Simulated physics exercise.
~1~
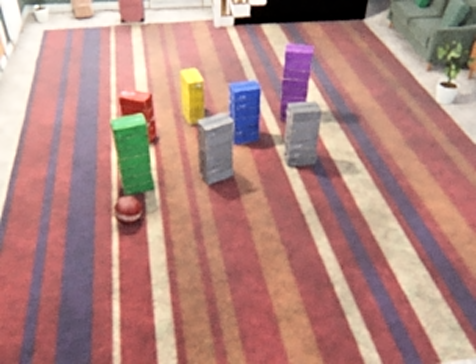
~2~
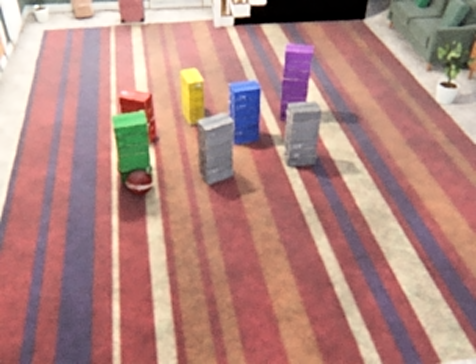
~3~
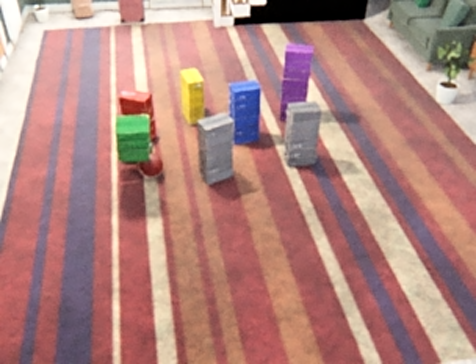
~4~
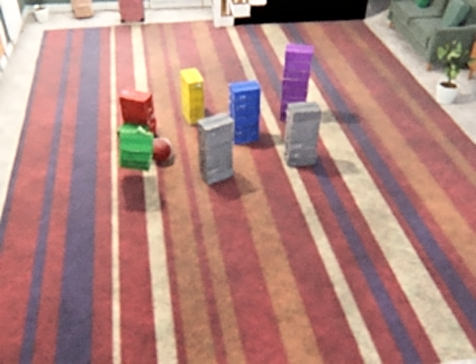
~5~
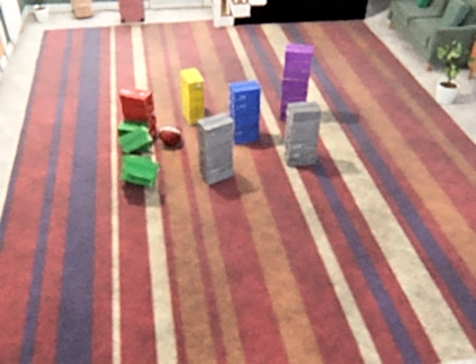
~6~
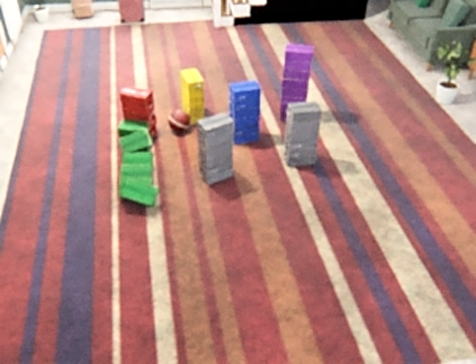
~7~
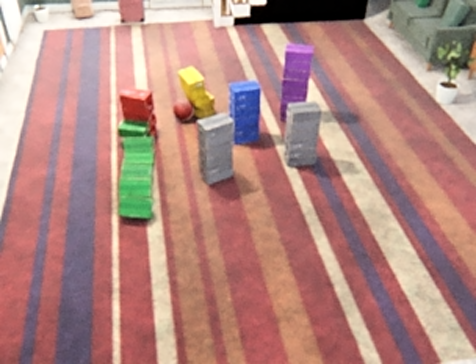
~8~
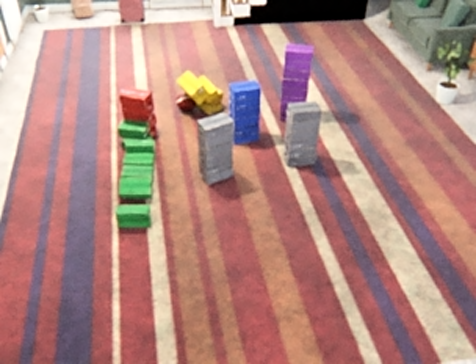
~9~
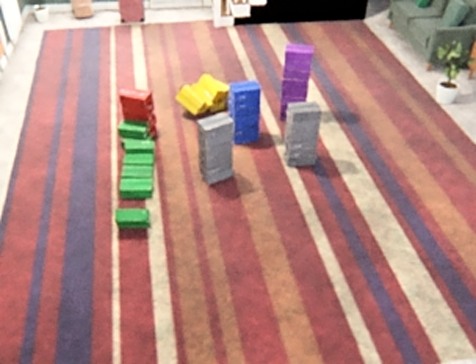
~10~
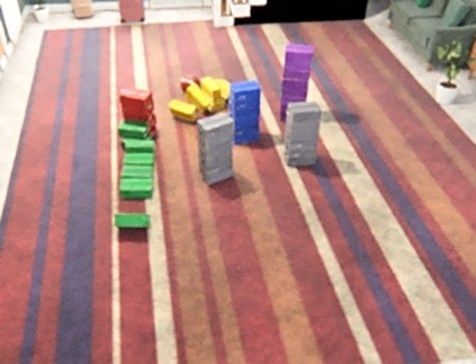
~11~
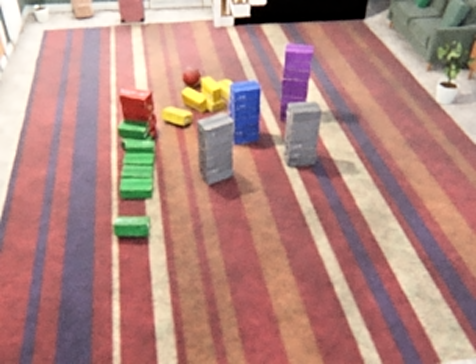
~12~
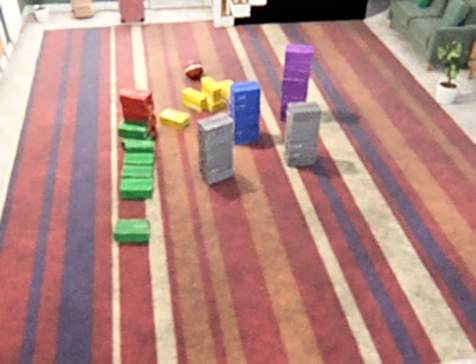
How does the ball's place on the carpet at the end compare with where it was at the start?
At the start the ball is in front of the green tower, near the left. By the end it is farther back and more to the right, just behind the fallen yellow boxes.
Box towers on striped carpet, a red ball toppling the green, then the yellow, and rolling on behind, the others left standing.
